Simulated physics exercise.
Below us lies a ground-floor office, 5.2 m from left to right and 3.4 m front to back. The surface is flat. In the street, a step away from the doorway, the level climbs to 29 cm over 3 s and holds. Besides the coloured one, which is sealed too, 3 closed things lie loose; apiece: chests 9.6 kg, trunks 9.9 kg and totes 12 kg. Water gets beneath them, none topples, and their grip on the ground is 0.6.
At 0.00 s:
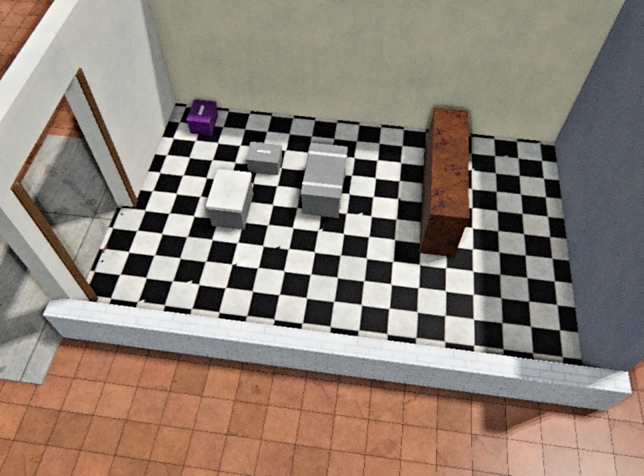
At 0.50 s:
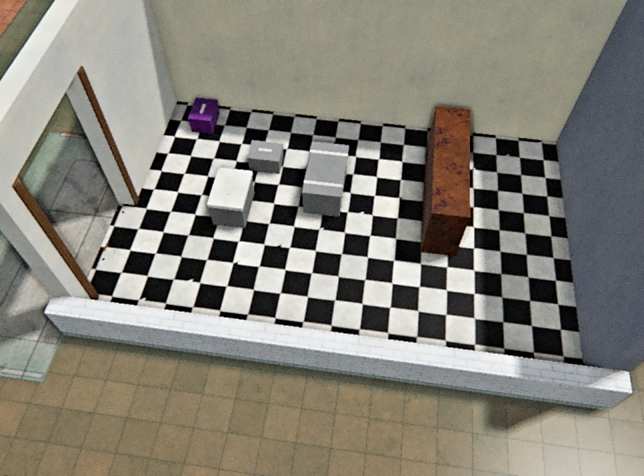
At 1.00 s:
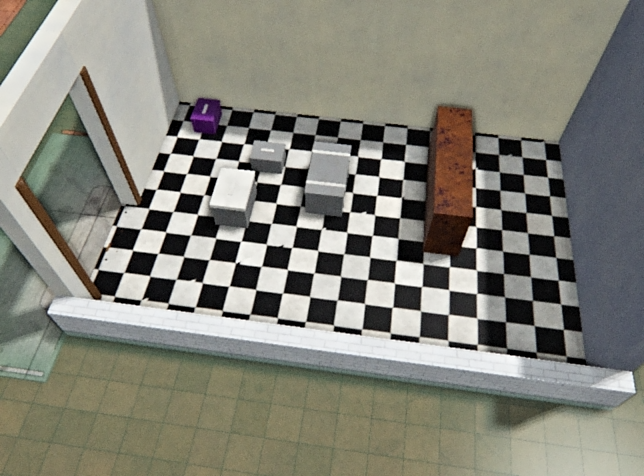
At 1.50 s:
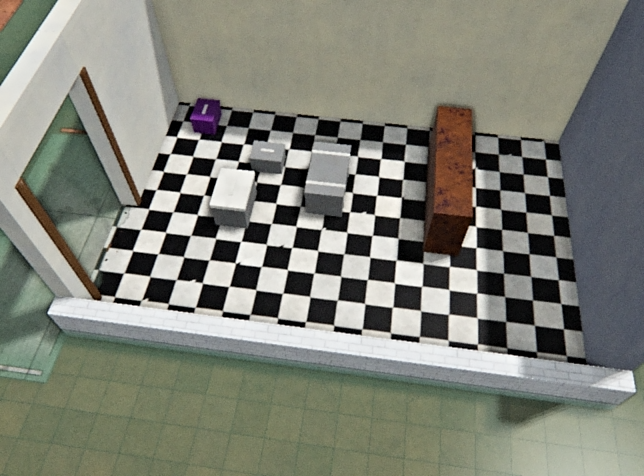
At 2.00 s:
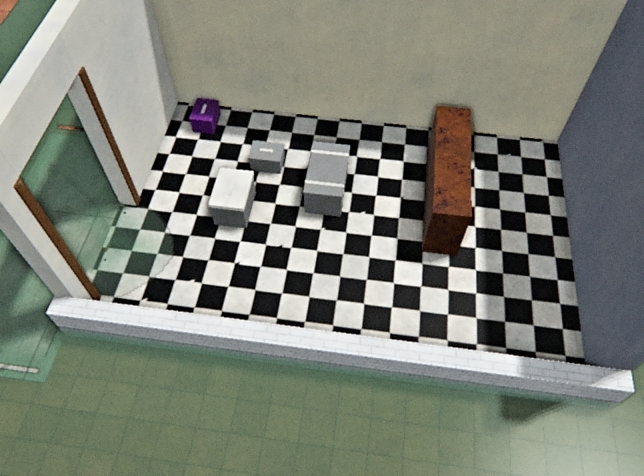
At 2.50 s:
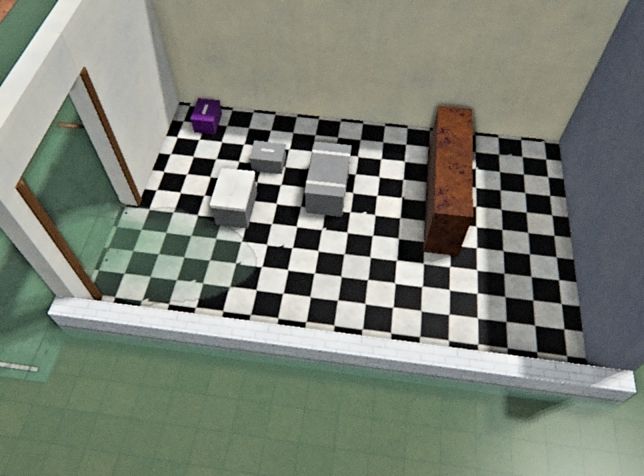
Greenish water spread over the tiled street outside a room with a checkered floor, then slid in through the doorway at the left, while the purple box, pale boxes and tall brown block stayed put.
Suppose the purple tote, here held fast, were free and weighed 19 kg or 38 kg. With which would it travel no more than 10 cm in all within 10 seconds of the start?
Verdict: The smaller load will do.
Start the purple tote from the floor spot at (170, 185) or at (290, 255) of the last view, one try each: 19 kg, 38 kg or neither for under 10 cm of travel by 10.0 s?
In that order: Either load holds; it takes the larger.
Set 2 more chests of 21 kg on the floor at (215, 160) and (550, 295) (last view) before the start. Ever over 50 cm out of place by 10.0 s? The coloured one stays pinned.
In that order: Short of it, past it.
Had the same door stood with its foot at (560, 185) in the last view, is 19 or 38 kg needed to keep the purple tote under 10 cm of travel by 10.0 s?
In that case the smaller load will do.
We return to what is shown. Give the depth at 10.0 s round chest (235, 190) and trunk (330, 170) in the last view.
About 6 and 10 cm.
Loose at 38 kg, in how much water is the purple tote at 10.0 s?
Roughly 8 cm.
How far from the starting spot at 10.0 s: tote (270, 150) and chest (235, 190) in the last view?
In that order: 5 cm, 100 cm.
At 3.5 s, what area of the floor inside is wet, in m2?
Roughly 6.0 m2.
After 3.5 s the purple tote would be 0 cm from its start with 19 kg and 0 cm from its start with 38 kg; 0 cm of water round it then.
After 4.5 s the purple tote would be 0 cm from its start with 19 kg and 0 cm from its start with 38 kg; 1 cm of water round it then.
After 7.0 s the purple tote would be 0 cm from its start with 19 kg and 0 cm from its start with 38 kg; 2 cm of water round it then.
After 10.0 s the purple tote would be 1 cm from its start with 19 kg and 0 cm from its start with 38 kg; 8 cm of water round it then.
